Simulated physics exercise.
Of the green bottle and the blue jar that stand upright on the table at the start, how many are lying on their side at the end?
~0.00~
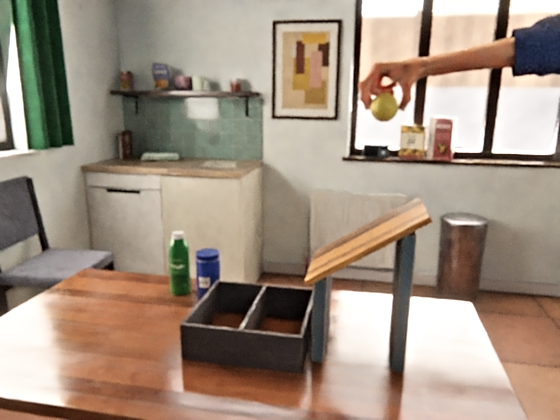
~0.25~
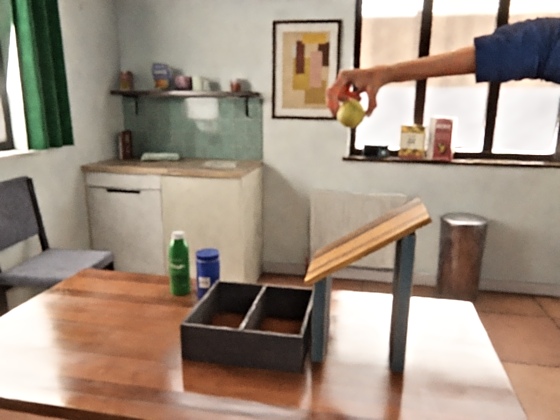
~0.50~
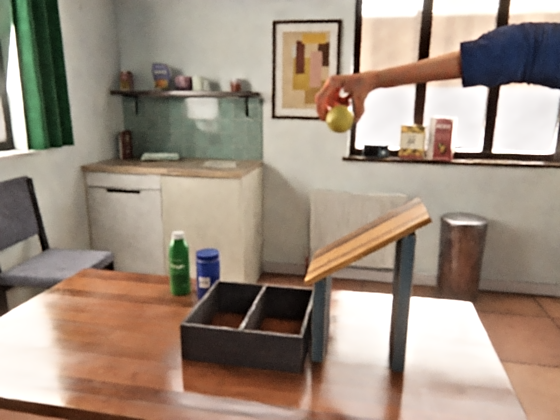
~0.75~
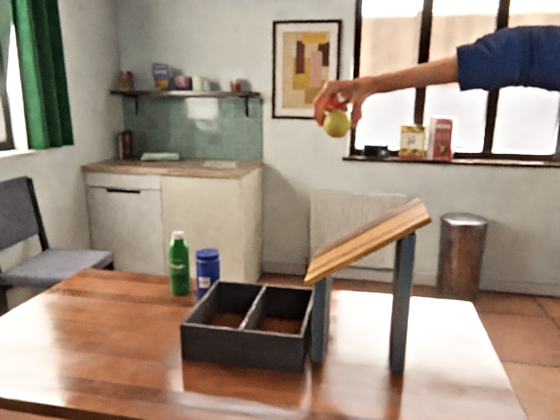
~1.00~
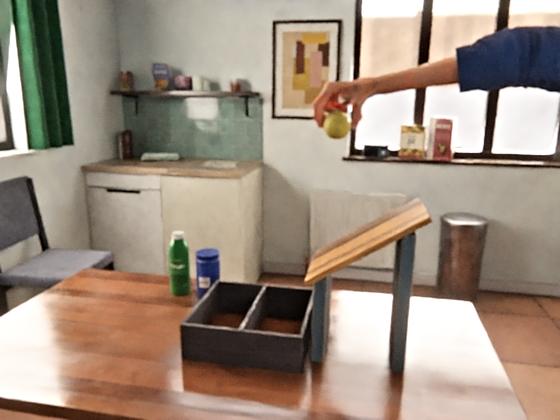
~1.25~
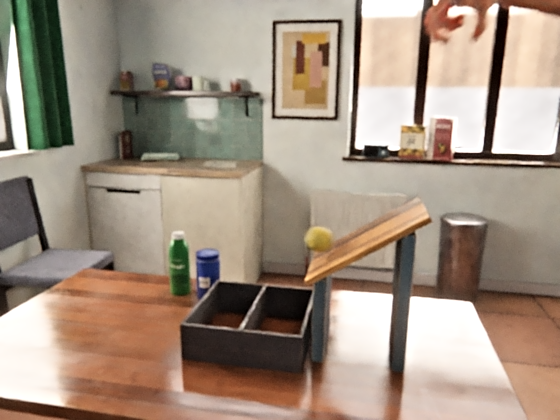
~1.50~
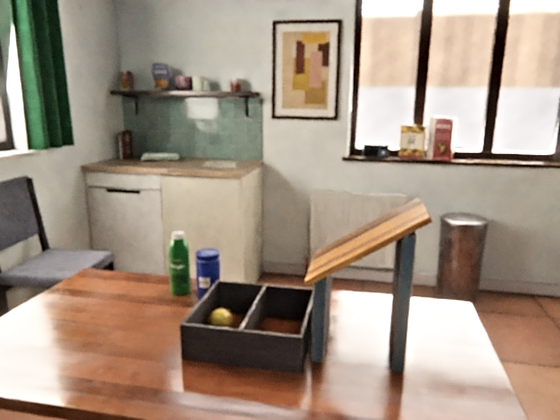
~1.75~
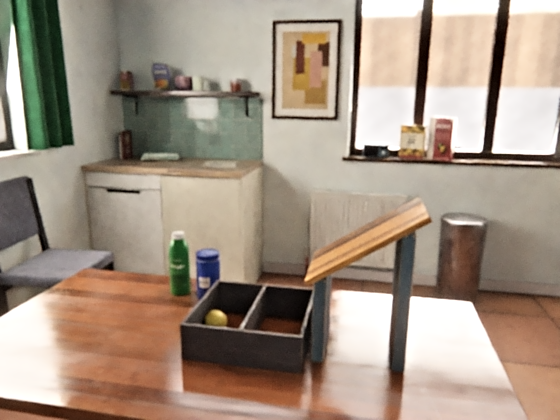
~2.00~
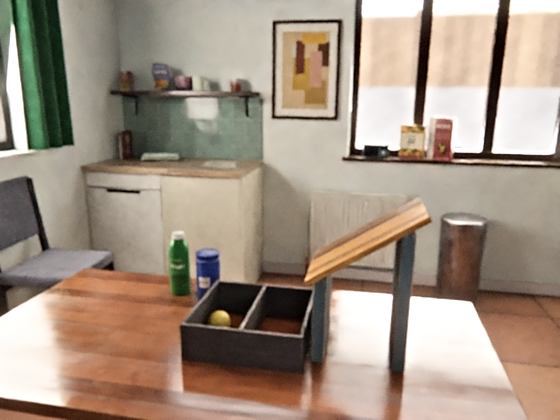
None of them are lying down, as the green bottle and the blue jar both still stand upright behind the tray.
